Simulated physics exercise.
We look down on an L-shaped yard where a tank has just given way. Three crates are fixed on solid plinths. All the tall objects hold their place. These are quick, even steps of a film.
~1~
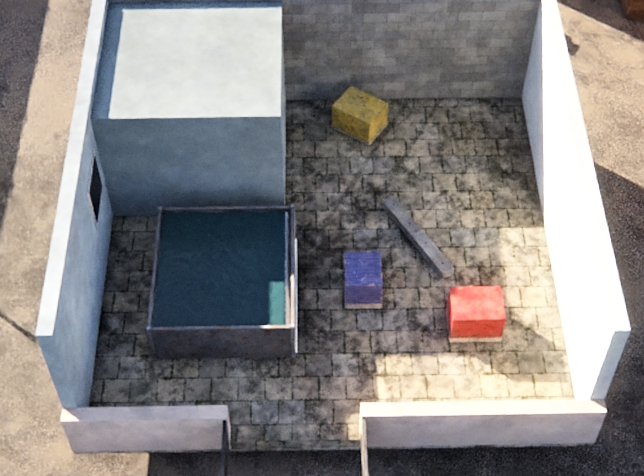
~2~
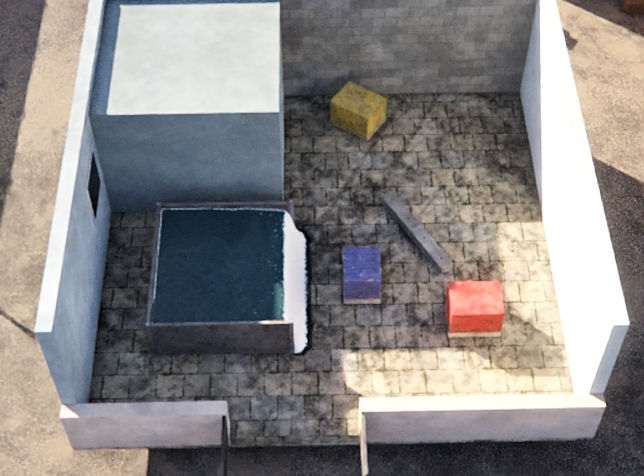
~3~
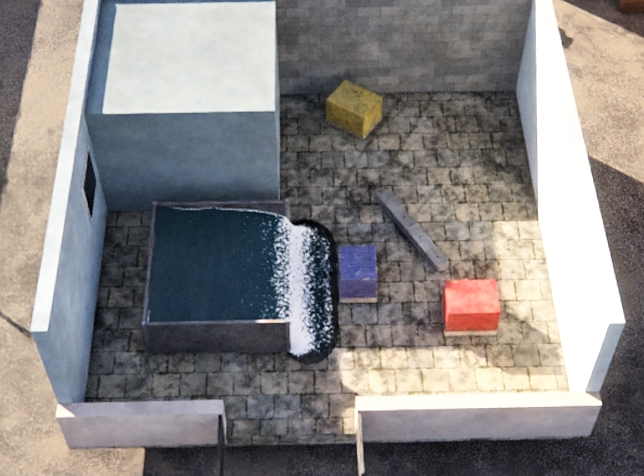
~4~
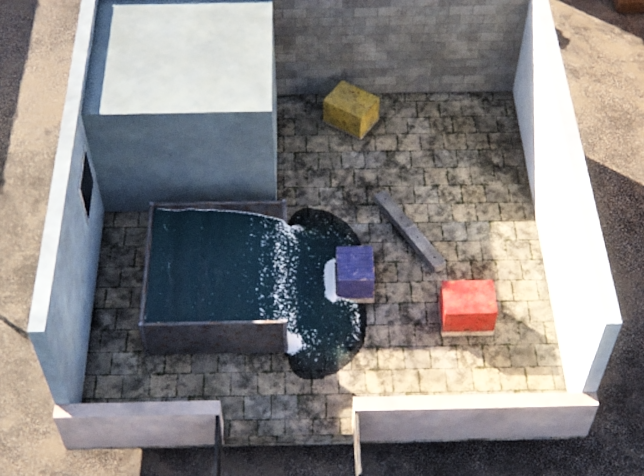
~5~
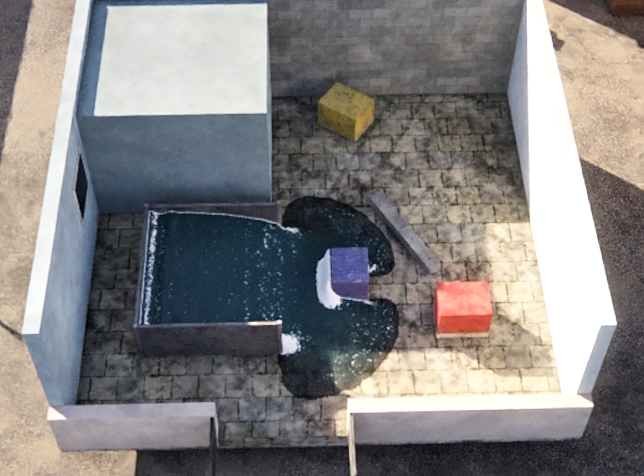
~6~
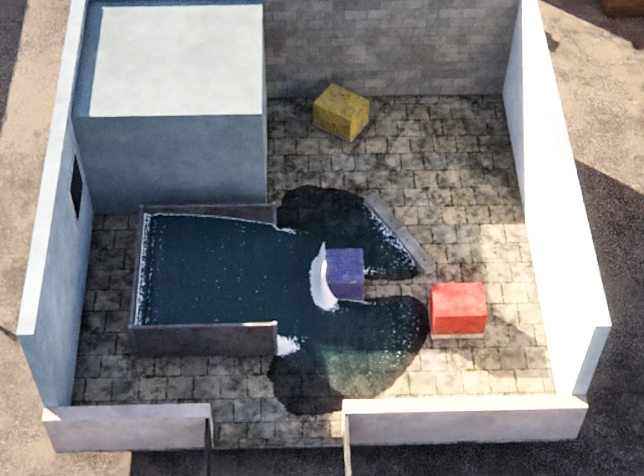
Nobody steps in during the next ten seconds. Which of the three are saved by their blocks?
In the end: The red crate is wetted; the yellow crate is wetted; the blue crate is wetted.
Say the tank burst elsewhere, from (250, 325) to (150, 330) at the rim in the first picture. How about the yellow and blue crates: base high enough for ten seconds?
One by one: Yellow crate stays dry, blue crate is spared.
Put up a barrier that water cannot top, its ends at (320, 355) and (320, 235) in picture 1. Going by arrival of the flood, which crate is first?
The crate marked yellow.
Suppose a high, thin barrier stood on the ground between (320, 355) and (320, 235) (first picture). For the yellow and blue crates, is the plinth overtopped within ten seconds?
The yellow crate gets wet, the blue crate keeps dry.
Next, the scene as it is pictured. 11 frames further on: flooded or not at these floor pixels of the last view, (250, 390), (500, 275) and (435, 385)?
In that order: No water, covered, flooded.
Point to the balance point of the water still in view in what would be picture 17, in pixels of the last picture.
I would point to (329, 295).
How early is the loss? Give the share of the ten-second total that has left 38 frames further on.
Near 50 in a hundred.
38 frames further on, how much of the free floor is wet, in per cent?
I make it 75 per cent.
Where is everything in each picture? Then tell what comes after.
In the first picture, still water in the water tank at (224, 268).
In the second picture, water pours out at (291, 281) and has run to (295, 231).
In the third picture, the front is at (317, 357), out from the gap at (287, 281).
In the fourth picture, water pours out at (284, 282) and has run to (330, 217).
In the fifth picture, the front is at (353, 383), out from the gap at (279, 284).
In the sixth picture, the front is at (422, 334), out from the gap at (274, 286).
A moment on, water covers 40 % of the floor; the red crate water round its plinth, the yellow crate not reached, the blue crate water round its plinth.
Next, water covers 60 % of the floor; the red crate water round its plinth, the yellow crate water round its plinth, the blue crate water round its plinth.
Then, water covers 75 % of the floor; the red crate water round its plinth, the yellow crate water round its plinth, the blue crate water round its plinth.
Later, water covers 75 % of the floor; the red crate water round its plinth, the yellow crate water round its plinth, the blue crate water round its plinth.
In the end, water covers 90 % of the floor; the red crate was topped, the yellow crate was topped, the blue crate was topped.
